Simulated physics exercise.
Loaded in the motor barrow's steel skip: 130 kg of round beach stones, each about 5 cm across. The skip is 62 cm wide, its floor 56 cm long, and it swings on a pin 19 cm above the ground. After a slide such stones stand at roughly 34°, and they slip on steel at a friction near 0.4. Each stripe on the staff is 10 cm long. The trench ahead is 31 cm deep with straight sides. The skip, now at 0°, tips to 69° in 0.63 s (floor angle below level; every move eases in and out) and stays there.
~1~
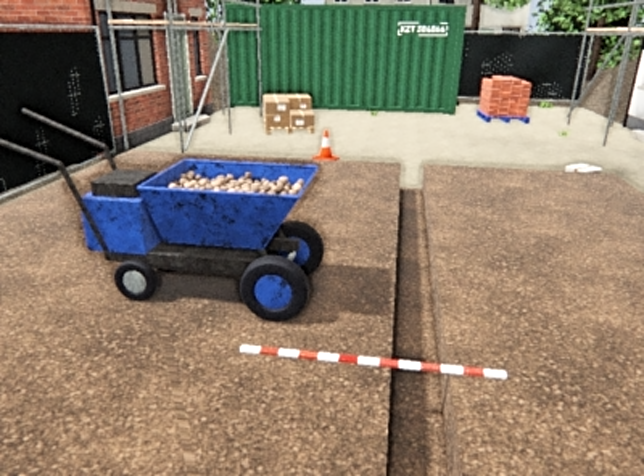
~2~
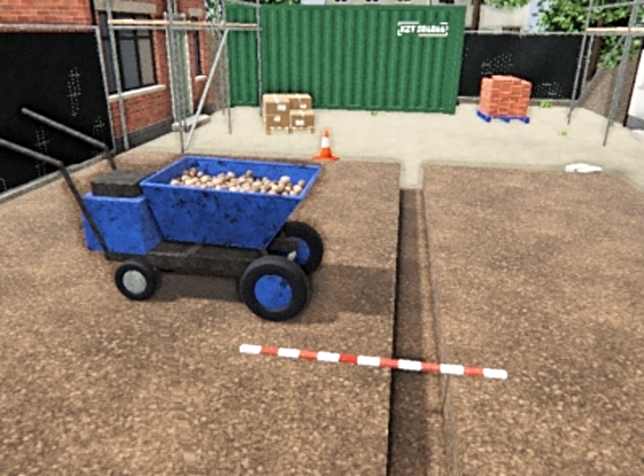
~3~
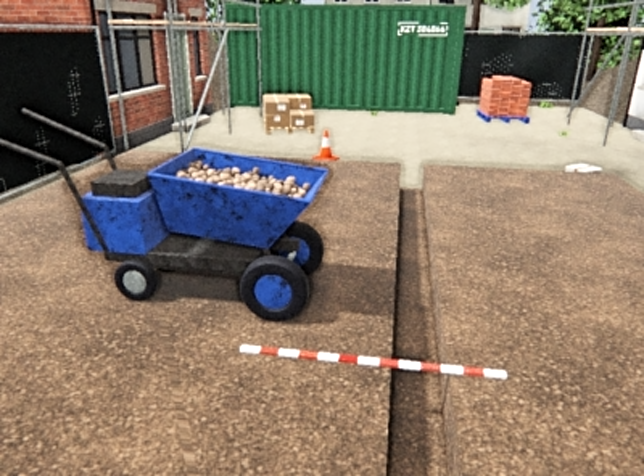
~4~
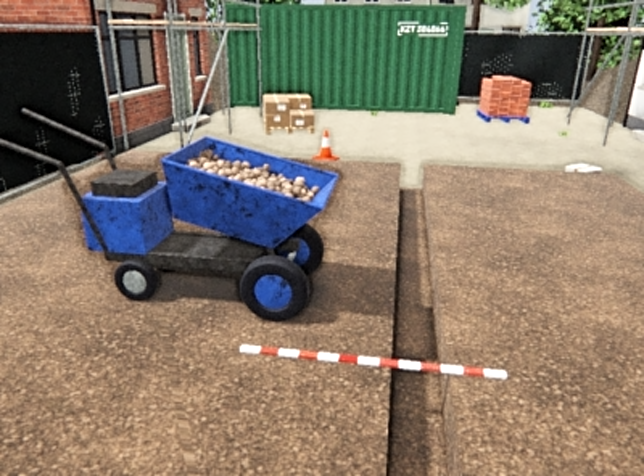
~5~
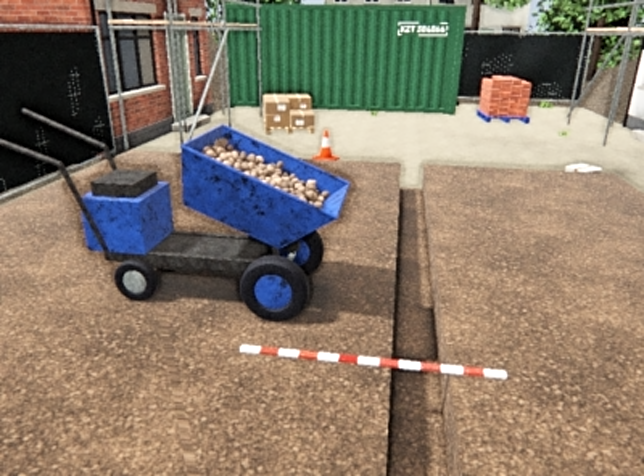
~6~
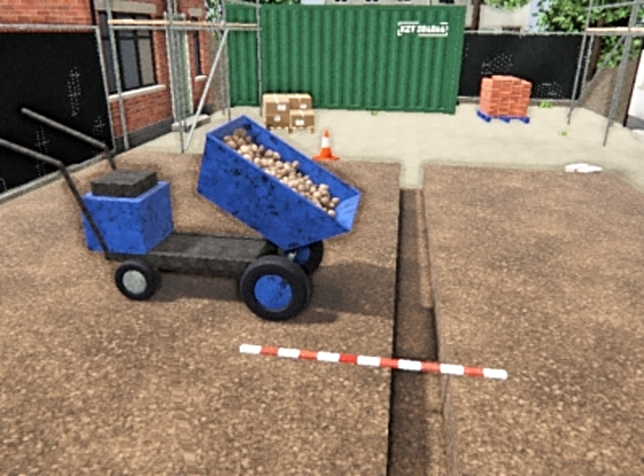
The blue skip of stones on the motor barrow tilts steadily forward to the right.
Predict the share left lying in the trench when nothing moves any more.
Roughly 73 per cent ends in the trench.
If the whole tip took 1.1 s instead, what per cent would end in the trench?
Then about 90 per cent.
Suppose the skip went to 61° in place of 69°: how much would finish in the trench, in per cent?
It would be near 55 per cent.
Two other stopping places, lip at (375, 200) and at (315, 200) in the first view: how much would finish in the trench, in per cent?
About 10 and 55 per cent.
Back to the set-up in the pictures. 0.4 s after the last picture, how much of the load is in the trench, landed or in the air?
Some 20 per cent.
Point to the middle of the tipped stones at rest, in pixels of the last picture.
Around (423, 333).
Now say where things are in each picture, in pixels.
In the first picture, the skip is at 0°, its lip at (298, 198); the top of the load is at (236, 183).
In the second picture, lip at (301, 199), floor tilted 2°, highest stones at (217, 180).
In the third picture, the skip is at 7°, its lip at (310, 202); the top of the load is at (204, 171).
In the fourth picture, the skip is at 14°, its lip at (323, 208); the top of the load is at (210, 161).
In the fifth picture, lip at (337, 218), floor tilted 22°, highest stones at (220, 150).
In the sixth picture, lip at (350, 230), floor tilted 32°, highest stones at (237, 140).
Then, 0.2 s after the last picture the floor is at 58°, 100 % in the skip; the foremost stones are at (363, 238).
Then, 0.4 s after the last picture the floor is at 69°, 77 % in the skip, 2 % short of the trench, 20 % in the trench; the foremost stones are at (437, 315).
Then, 0.8 s after the last picture the floor is at 69°, 23 % in the skip, 2 % short of the trench, 47 % in the trench, 27 % past the trench; the foremost stones are at (575, 310).
Then, 2.7 s after the last picture the floor is at 69°, 0 % in the skip, 73 % in the trench, 27 % past the trench; the foremost stones are past the picture's edge.
